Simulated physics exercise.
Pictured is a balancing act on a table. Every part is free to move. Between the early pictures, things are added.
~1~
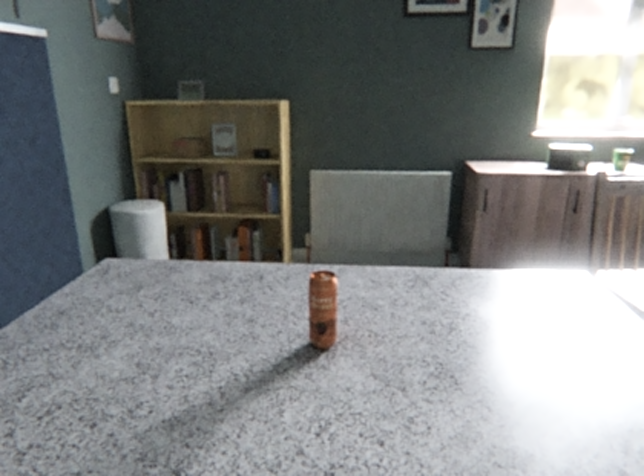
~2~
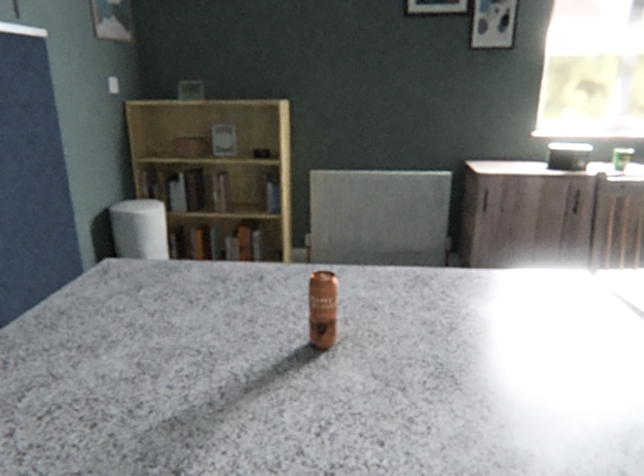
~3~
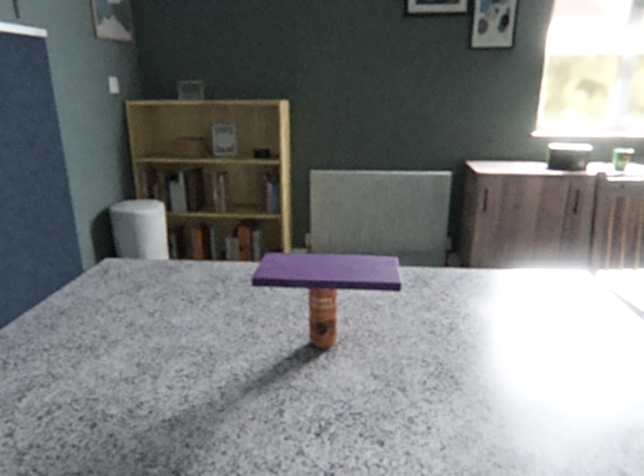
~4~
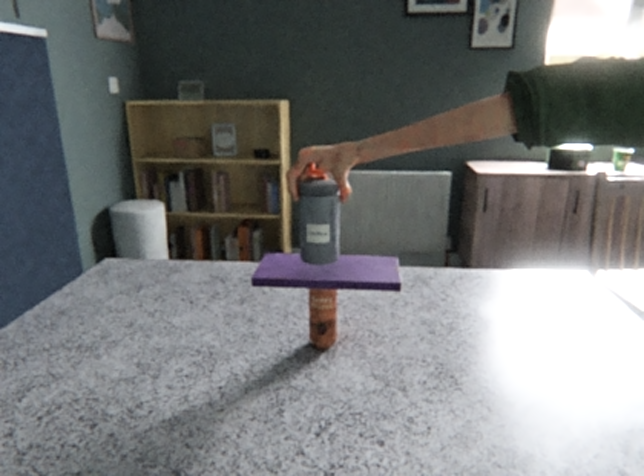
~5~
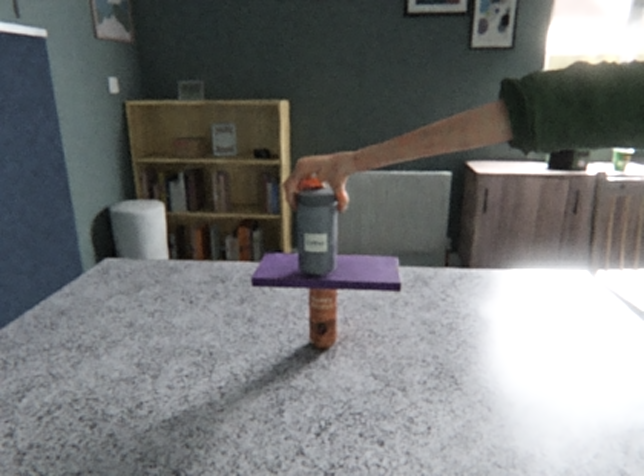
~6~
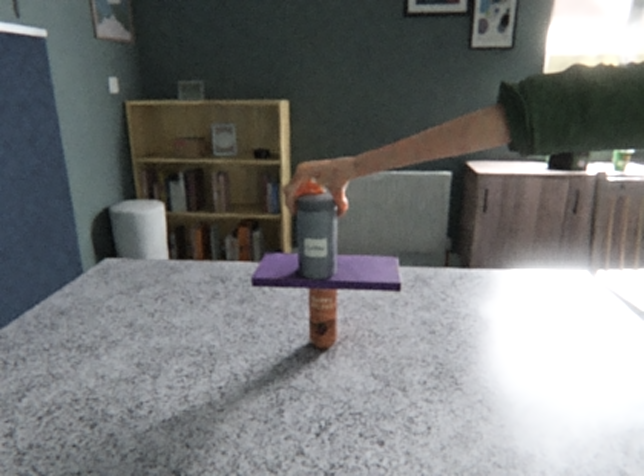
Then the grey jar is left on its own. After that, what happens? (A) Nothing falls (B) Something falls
Nothing falls (A).
Then, 0.20 s after the last picture, nothing has stirred.
Then, 0.40 s after the last picture, grey jar resting near (317, 236).
At rest, all 3 in place. Seen from the same camera at the end, grey jar near (317, 236). The stack holds.
